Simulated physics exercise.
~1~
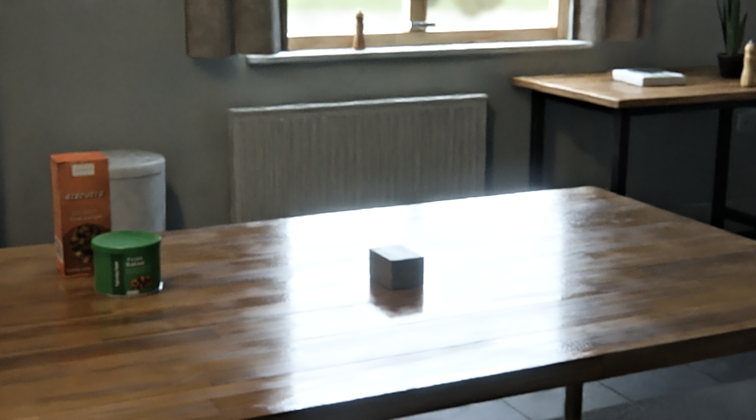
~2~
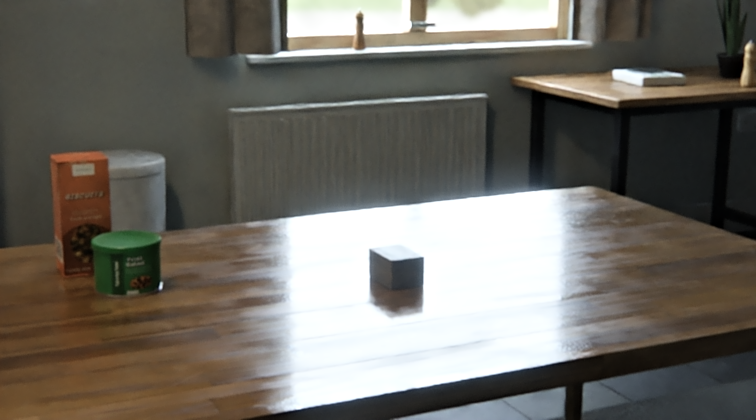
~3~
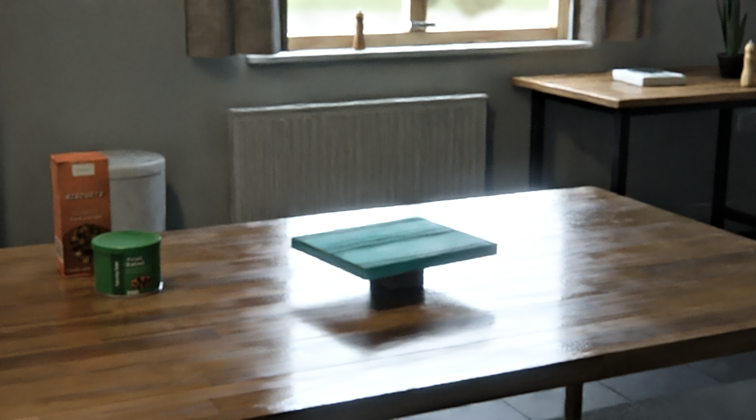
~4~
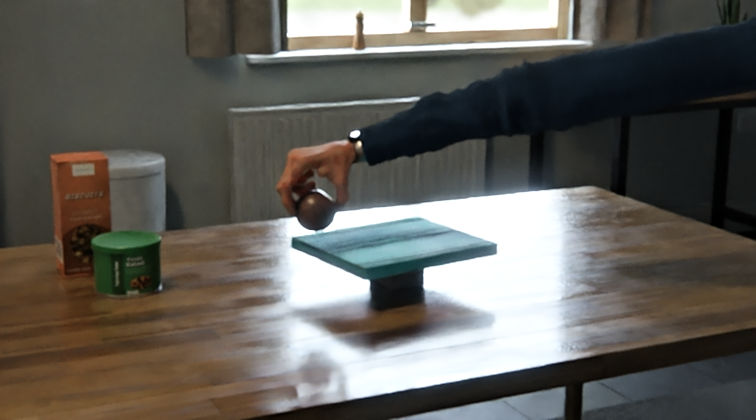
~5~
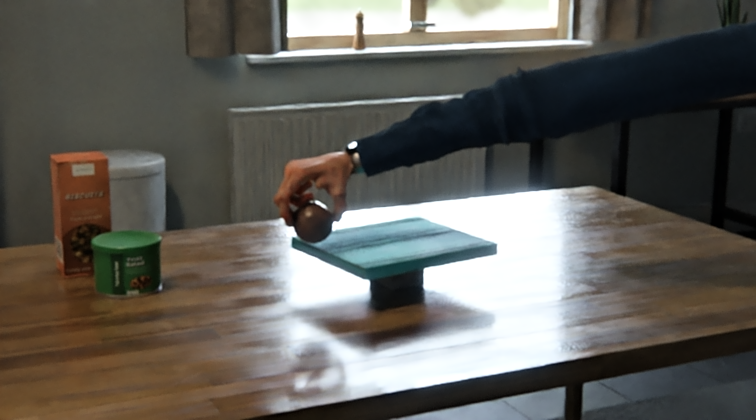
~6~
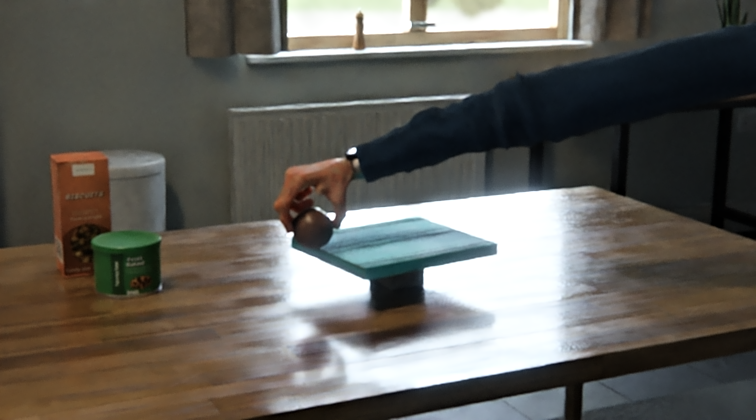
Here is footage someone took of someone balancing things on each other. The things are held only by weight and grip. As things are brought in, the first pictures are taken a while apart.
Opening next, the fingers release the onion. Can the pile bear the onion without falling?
No, I expect the stack will not stand.
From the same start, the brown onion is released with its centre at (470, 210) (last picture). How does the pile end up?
Topples.
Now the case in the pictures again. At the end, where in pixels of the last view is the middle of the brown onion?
Look around (289, 277) in the final frame.
Then, 0.30 s past the last view, brown onion displaced a little near (300, 245).
Then, 0.40 s past the last view, brown onion now fallen.
Then, 0.50 s past the last view, nothing new.
Finally, fallen, brown onion; the other 4 still in place. Final places as the last picture's camera would see them, brown onion near (289, 277). The pile comes apart.
